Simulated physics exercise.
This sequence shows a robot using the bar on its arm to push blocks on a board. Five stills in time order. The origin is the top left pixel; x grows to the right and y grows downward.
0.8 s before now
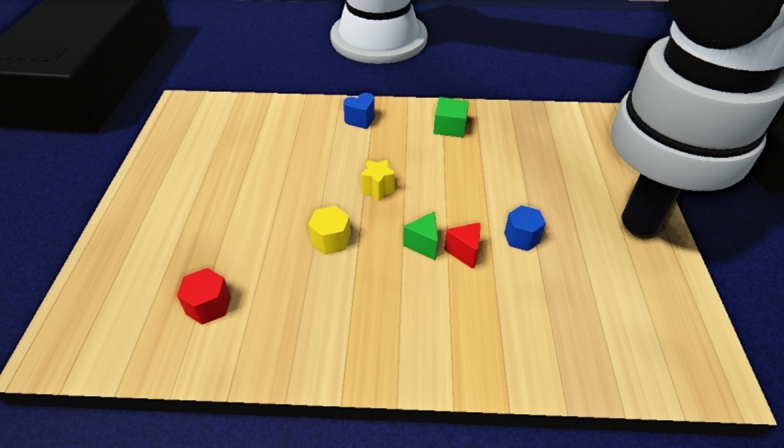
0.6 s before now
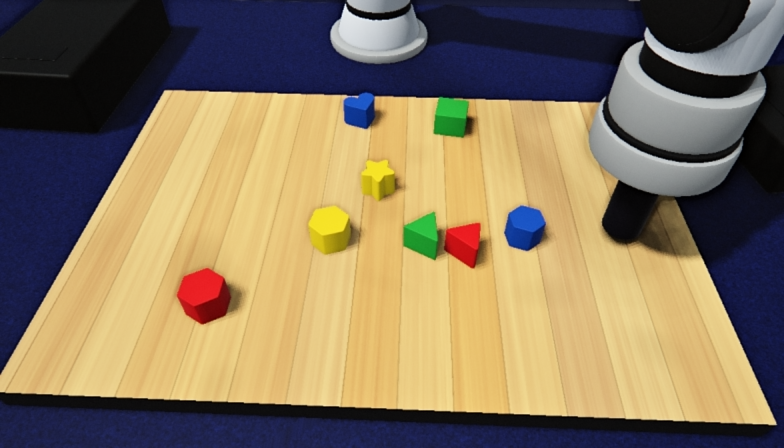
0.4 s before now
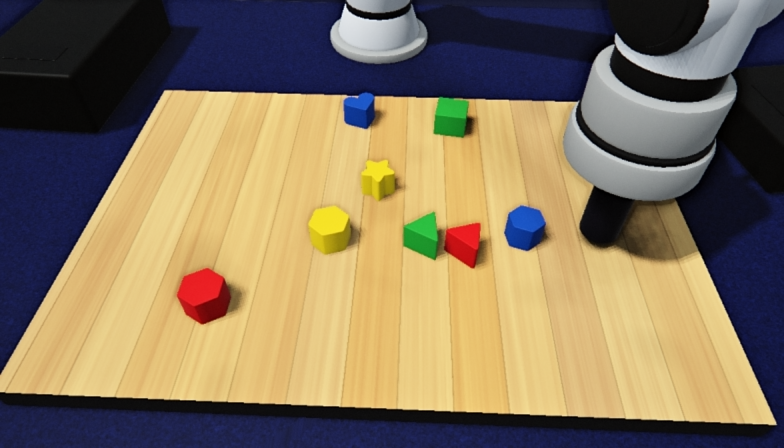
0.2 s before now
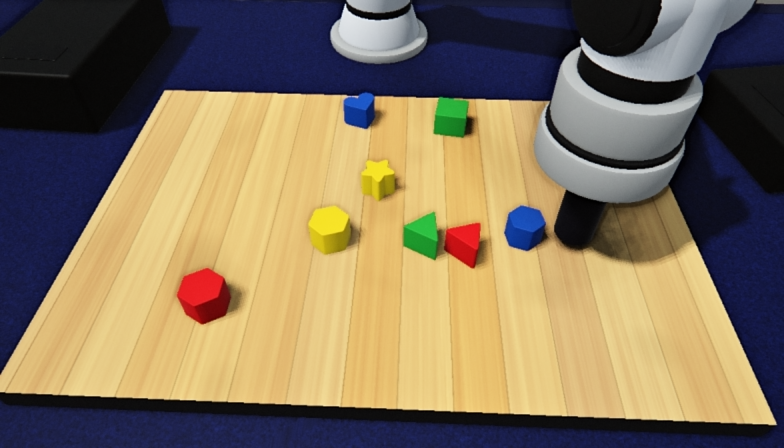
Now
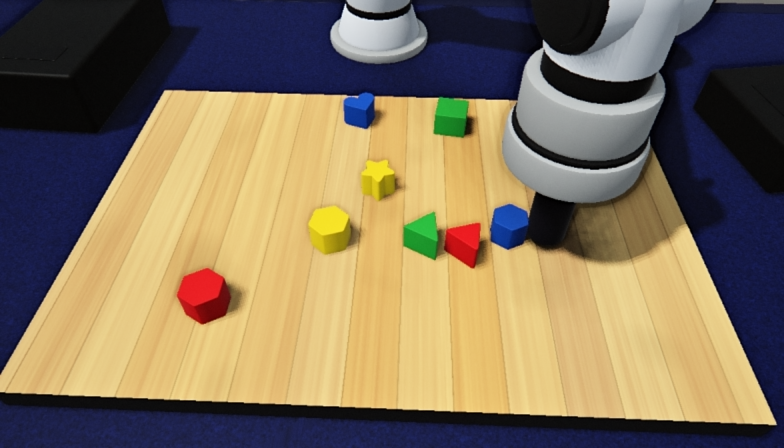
A white and grey robot arm with a black bar at its tip moves over the right side of a light wooden board, seen from above at a fixed angle. Red and yellow six-sided blocks, a yellow star, green and red triangular pieces, a blue six-sided block, and blue and green blocks at the back sit spread out. The bar slides steadily left and nudges the blue six-sided block slightly left.
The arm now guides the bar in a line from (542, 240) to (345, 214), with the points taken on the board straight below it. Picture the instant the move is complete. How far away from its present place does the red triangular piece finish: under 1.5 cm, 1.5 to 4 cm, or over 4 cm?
Travel: Within 1.5 cm.
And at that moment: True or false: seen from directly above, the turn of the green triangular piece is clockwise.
False
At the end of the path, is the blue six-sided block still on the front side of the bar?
I expect so.
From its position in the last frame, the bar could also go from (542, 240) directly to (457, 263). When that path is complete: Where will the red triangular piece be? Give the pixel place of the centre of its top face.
I'd place it at (427, 241), taking the centre of its top.
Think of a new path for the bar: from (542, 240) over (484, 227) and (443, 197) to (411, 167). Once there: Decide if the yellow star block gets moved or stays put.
That block is not shifted.
The first path, step by step. One third of the way, bar (476, 222); green triangular piece (422, 225), turned 20° anticlockwise; red triangular piece (456, 235), turned 65° anticlockwise; blue six-sided block (442, 206).
Two thirds of the way, bar (409, 213); green triangular piece (413, 225), turned 70° anticlockwise; red triangular piece (456, 235), turned 65° anticlockwise; blue six-sided block (375, 196).
At the end, bar (344, 206); yellow six-sided block unmoved; green triangular piece (413, 226), turned 75° anticlockwise; red triangular piece (456, 235), turned 65° anticlockwise; blue six-sided block (310, 188), turned 10° clockwise.
